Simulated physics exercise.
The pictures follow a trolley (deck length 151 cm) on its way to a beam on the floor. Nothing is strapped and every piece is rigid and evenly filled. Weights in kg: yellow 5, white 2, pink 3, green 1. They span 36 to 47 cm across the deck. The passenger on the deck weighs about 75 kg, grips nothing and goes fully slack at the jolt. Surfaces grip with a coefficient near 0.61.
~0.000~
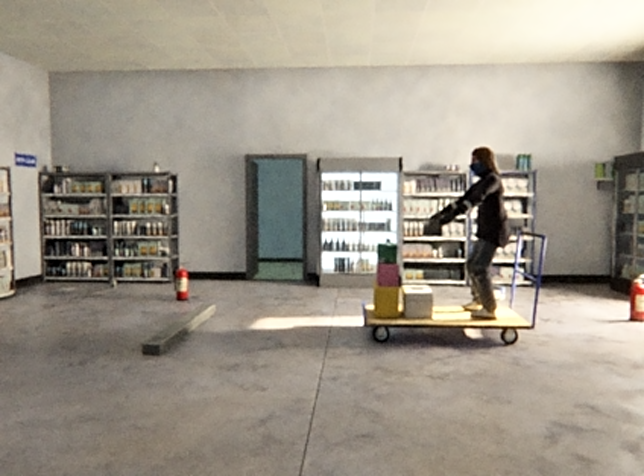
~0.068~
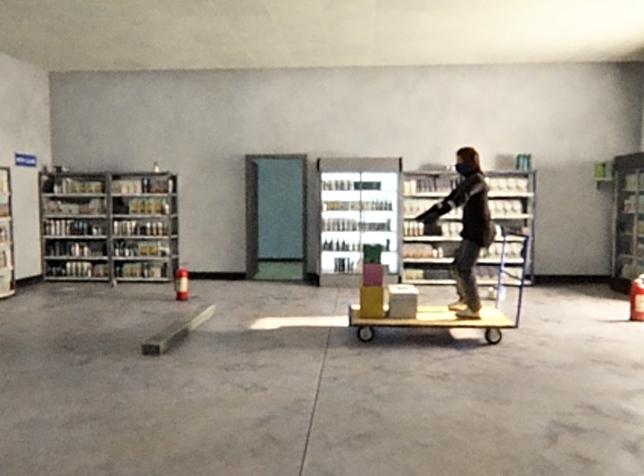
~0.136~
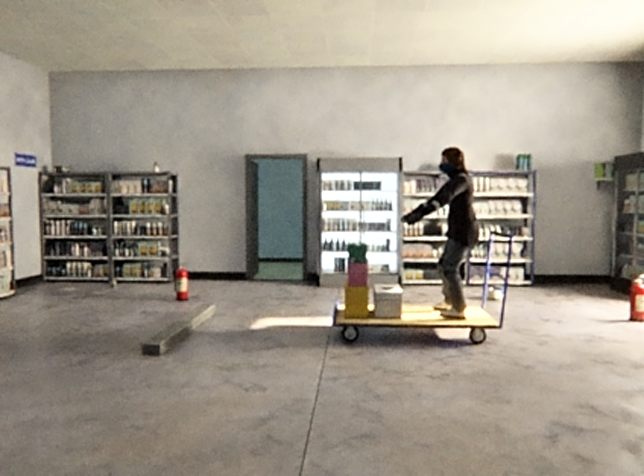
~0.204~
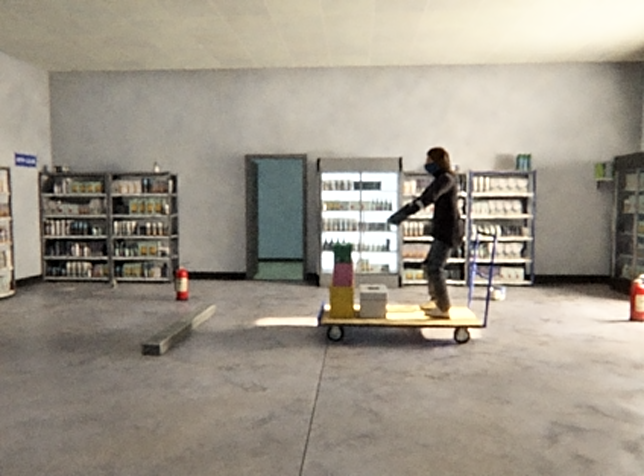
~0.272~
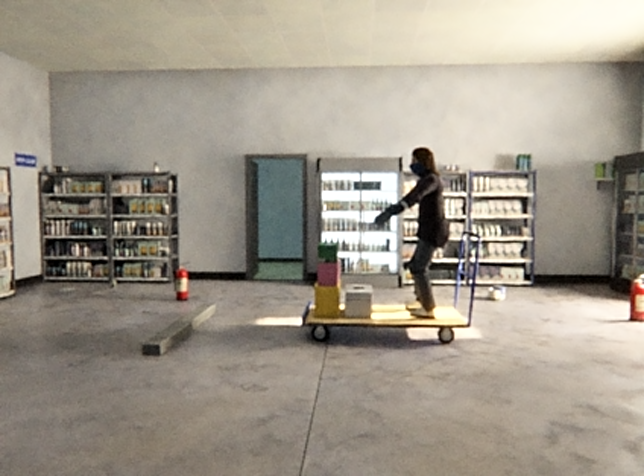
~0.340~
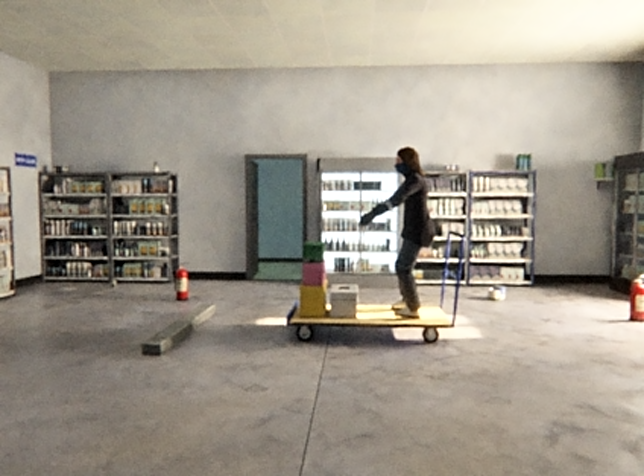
A yellow-decked trolley with a blue handle rolls steadily leftward a short way across the grey floor of a large storeroom, seen from the side by a still camera. Green, pink and yellow boxes sit stacked at its left end beside a pale box, and a dark-clothed, masked person rides behind them, arms stretched forward and shifting slightly. Stocked shelves, a teal door and a lit cabinet line the back wall, with red extinguishers at either side and a grey beam lying left of the trolley.
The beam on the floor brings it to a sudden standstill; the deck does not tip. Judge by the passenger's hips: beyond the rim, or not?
The passenger's hips stay behind the front rim at this speed.
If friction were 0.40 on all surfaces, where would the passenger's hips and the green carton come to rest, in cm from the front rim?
In that case hips 60 behind, green 100 past.
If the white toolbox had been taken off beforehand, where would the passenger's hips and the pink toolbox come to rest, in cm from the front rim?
In that case hips 0 behind, pink 50 past.
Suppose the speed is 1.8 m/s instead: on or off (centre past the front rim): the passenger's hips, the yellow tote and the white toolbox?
Then hips on, yellow on, white on.
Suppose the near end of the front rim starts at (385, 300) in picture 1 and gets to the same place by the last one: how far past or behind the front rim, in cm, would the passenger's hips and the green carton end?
In that case hips 10 behind, green 200 past.
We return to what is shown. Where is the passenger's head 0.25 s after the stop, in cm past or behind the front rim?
About 60 cm behind the rim.
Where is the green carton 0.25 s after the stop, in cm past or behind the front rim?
Some 35 cm past it.
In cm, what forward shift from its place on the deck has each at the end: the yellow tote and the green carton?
About: Yellow 10, green 115.
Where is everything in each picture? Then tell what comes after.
In the first frame, hips (493, 230), yellow tote (386, 299), rim corner (365, 323); 0 cm covered, 184 to go.
In the second frame, hips (478, 230), yellow tote (371, 299), rim corner (349, 323); 15 cm covered, 169 to go.
In the third frame, hips (463, 230), yellow tote (357, 298), rim corner (334, 322); 29 cm covered, 155 to go.
In the fourth frame, hips (448, 230), yellow tote (342, 298), rim corner (318, 322); 44 cm covered, 140 to go.
In the fifth frame, hips (433, 230), yellow tote (328, 298), rim corner (303, 322); 58 cm covered, 126 to go.
In the sixth frame, hips (418, 230), yellow tote (314, 298), rim corner (288, 322); 73 cm covered, 111 to go. Speed about 2.1 m/s.
Impact comes at 0.86 s.
After 1.41 s the passenger's hips are 60 cm behind the rim, near (241, 278) in the last picture's view.
After 1.86 s the passenger's hips are 58 cm behind the rim, near (240, 279) in the last picture's view.
When all is still (2.7 s), past the rim, pink toolbox and green carton; behind it, yellow tote, white toolbox and the passenger's hips.
